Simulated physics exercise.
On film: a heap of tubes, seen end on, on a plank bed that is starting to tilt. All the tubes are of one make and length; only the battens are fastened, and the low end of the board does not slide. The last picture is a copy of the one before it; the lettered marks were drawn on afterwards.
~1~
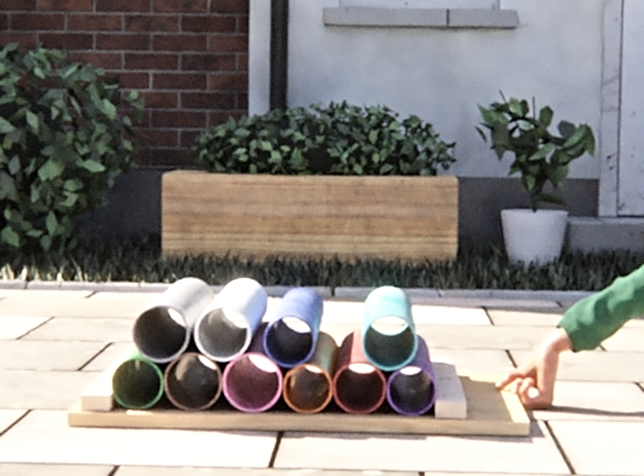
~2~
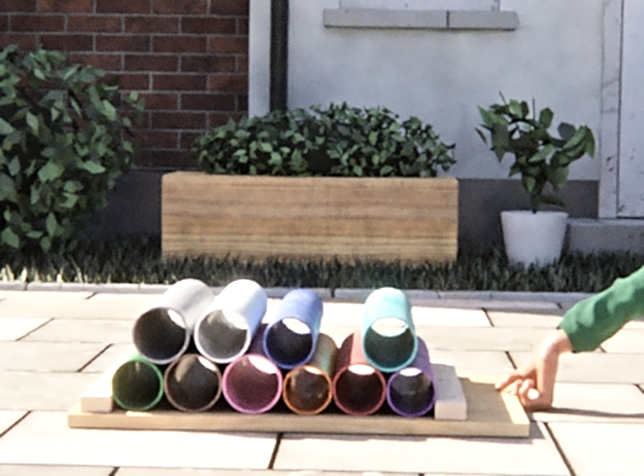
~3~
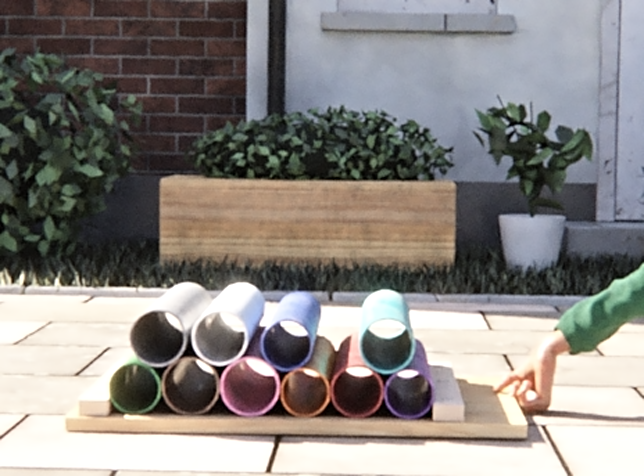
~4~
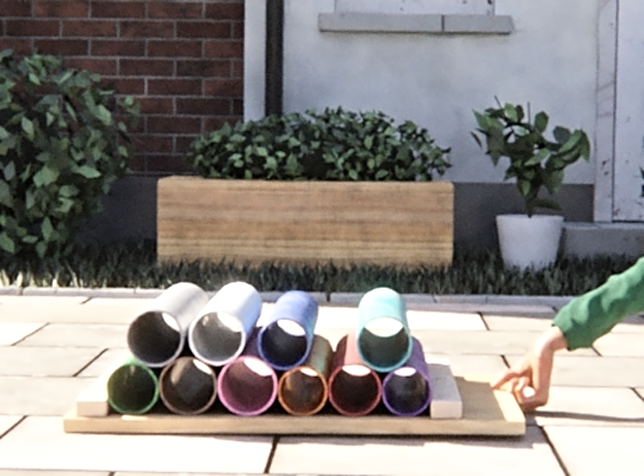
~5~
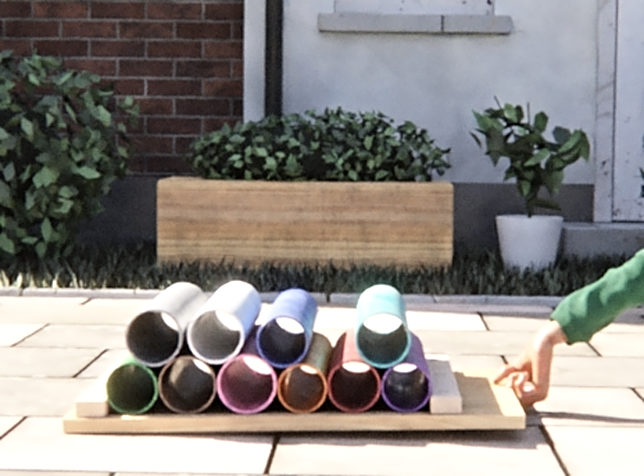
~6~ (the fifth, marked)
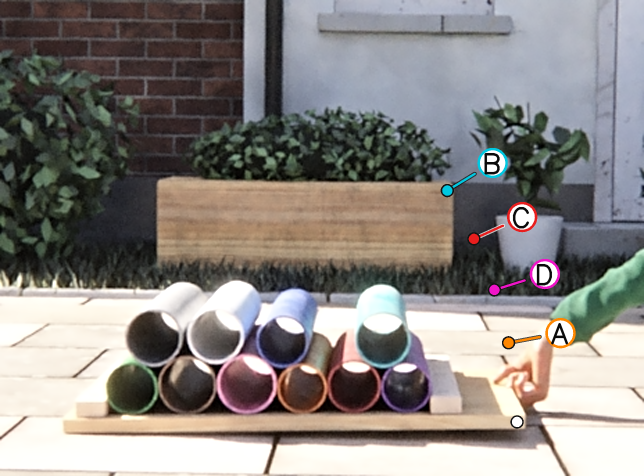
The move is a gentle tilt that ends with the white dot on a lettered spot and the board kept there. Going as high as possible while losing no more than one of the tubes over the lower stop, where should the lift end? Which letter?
Raise it to C.
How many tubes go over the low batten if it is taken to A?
The count is none.
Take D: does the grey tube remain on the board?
Yes, with D.
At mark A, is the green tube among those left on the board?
The green tube: Yes.
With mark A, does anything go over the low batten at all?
No, at A.
On the marked copy, A at (508, 343); B at (447, 190); C at (474, 239); D at (495, 290); the white dot at (517, 422).
With C. Early on, board at 16°.
Further on, board at 25°.
At the end, board at 25°, one over the low batten (grey).
As for the rest, A none over the low batten; B two over the low batten (grey, white); D none over the low batten.
